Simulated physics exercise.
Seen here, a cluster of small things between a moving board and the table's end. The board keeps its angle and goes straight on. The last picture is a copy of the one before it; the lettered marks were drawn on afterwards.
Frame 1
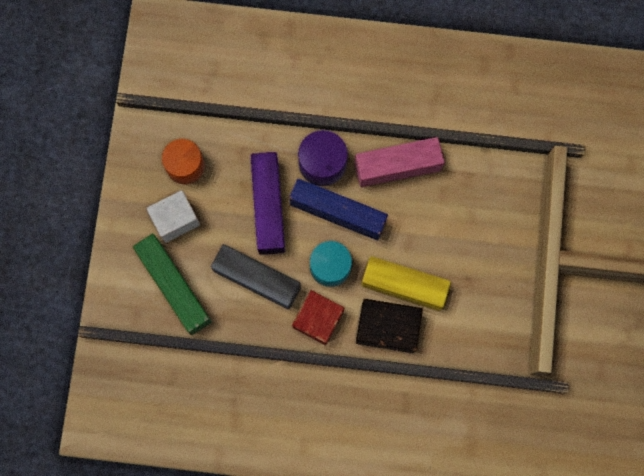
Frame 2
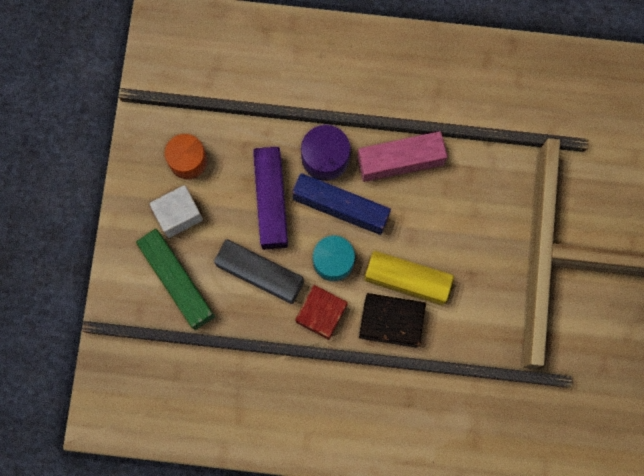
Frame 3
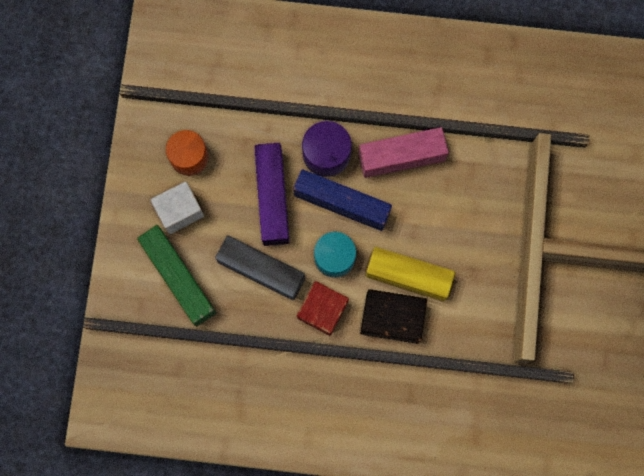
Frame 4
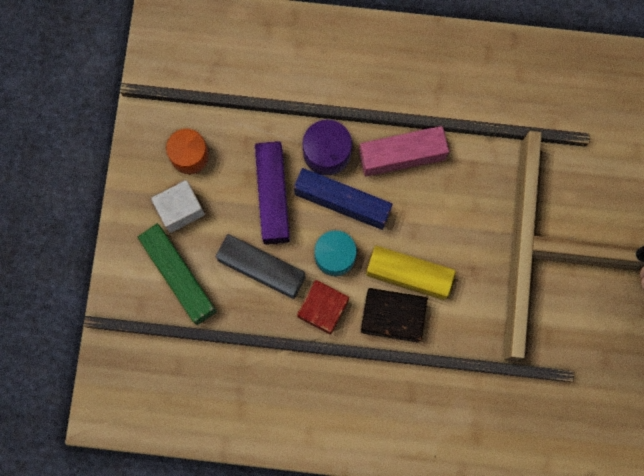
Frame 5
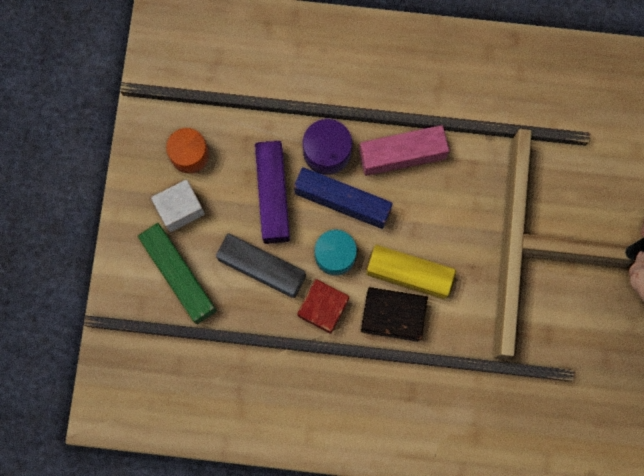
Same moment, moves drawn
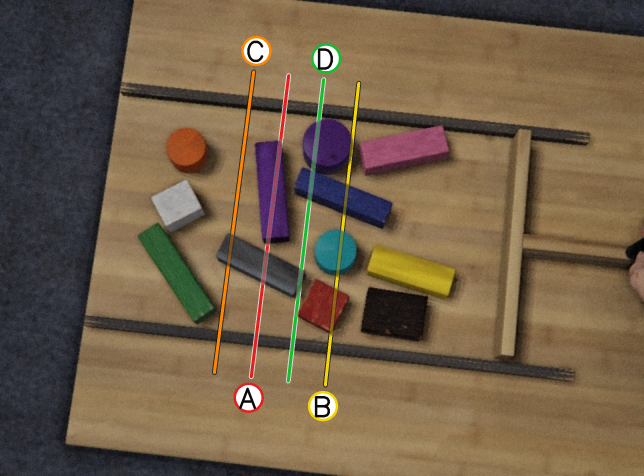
At the start, a wooden board on a handle stands between two dark rails, to the right of a scattered cluster of coloured blocks and round pieces. The board slides steadily left, narrowing the gap without touching them, and a hand comes into view at the right, gripping the handle's end.
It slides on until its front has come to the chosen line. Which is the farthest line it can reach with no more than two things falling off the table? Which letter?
C is the last line within the limit.
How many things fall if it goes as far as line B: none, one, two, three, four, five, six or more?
By then, none.
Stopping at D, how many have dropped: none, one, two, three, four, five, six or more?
By then, none.
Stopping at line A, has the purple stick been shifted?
Yes.
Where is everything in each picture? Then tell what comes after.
Turquoise tin (331, 264); green bar (173, 284); pink bar (399, 162), in the first frame.
Board (546, 250); yellow stick (409, 278), in the second frame.
Board (538, 244); purple tin (327, 149), in the third frame.
Board (527, 242); white block (179, 207), in the fourth frame.
Board (517, 240); blue bar (343, 199); red block (323, 306); orange tin (188, 151), in the fifth frame.
On the marked copy, A at (271, 222); B at (343, 230); C at (235, 218); D at (306, 226).
Following C. Soon after the start, board (415, 229); pink bar (371, 143); red block (315, 308).
Later, board (315, 218); orange tin (147, 155); white block (163, 192).
In the end, board (237, 209); orange tin over the edge; white block over the edge; two fallen.
As for the rest, A is within the limit but short; B is within the limit but short; D is within the limit but short.
